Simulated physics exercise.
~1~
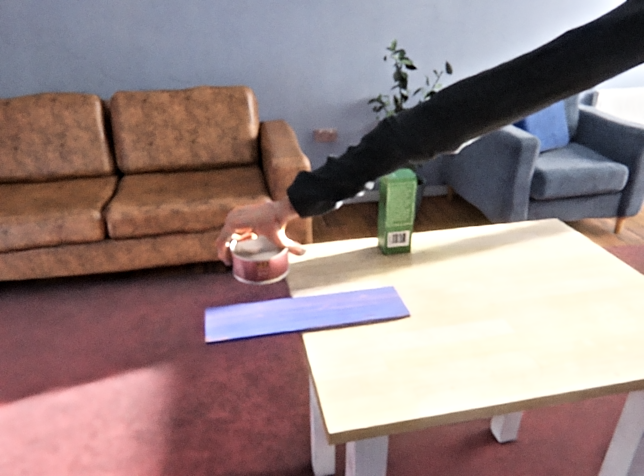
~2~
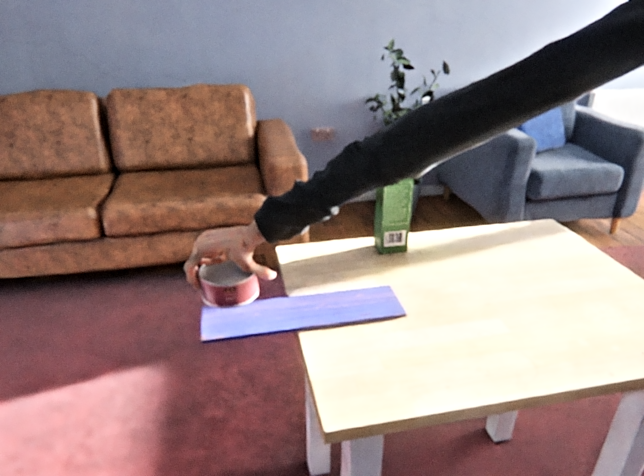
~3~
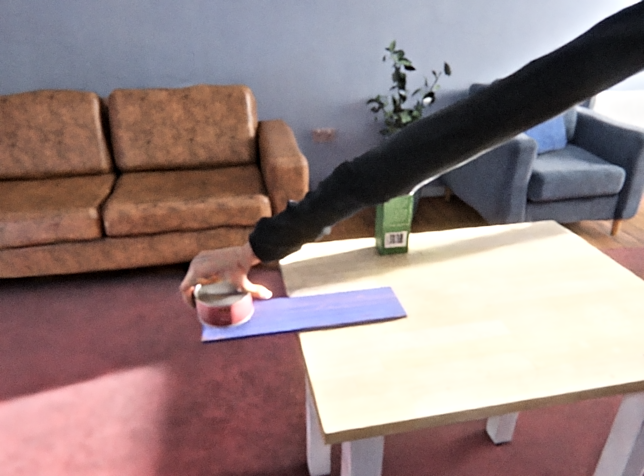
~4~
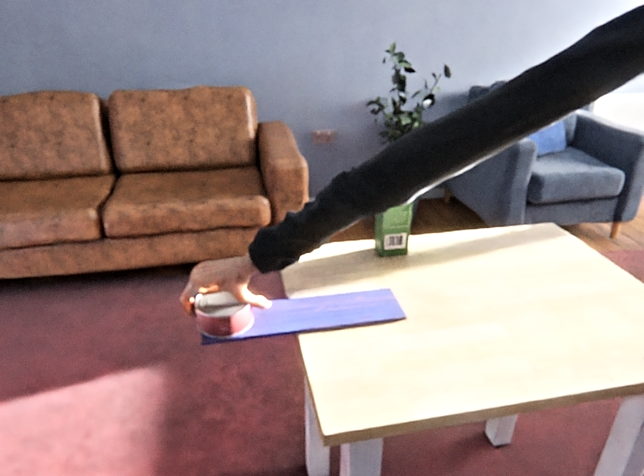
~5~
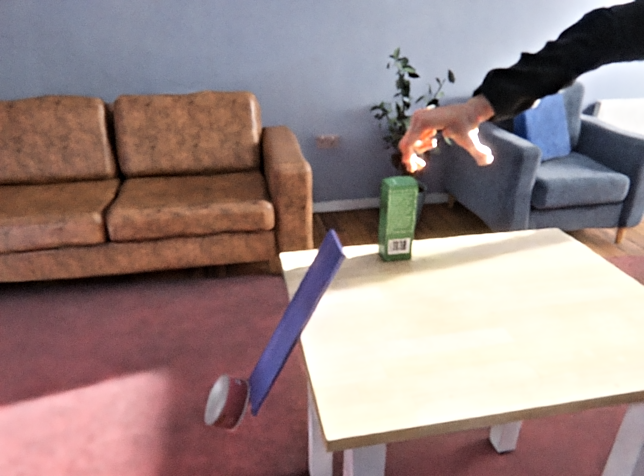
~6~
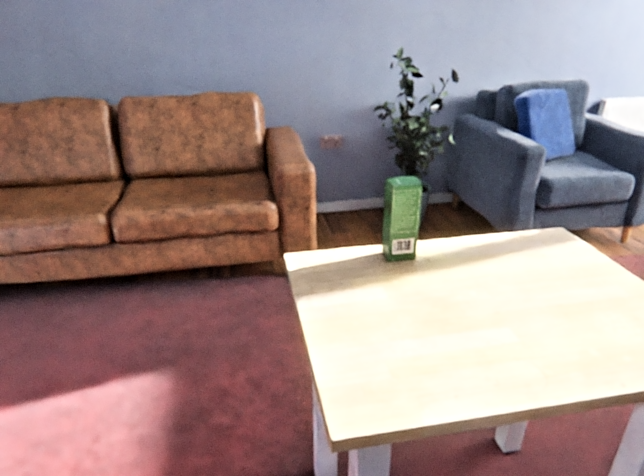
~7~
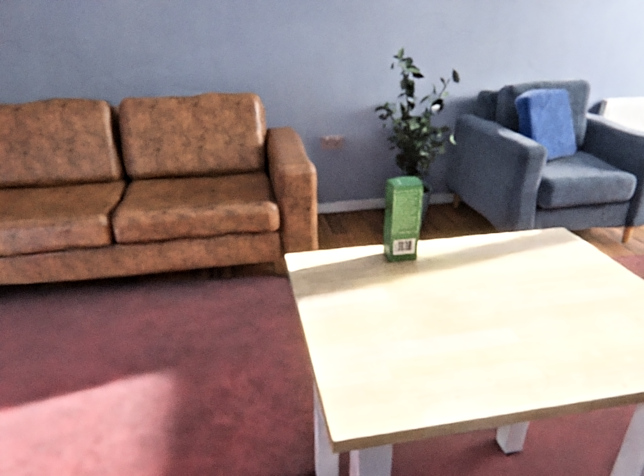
A blue plank tips off a table's edge after a hand releases a red tub on it.
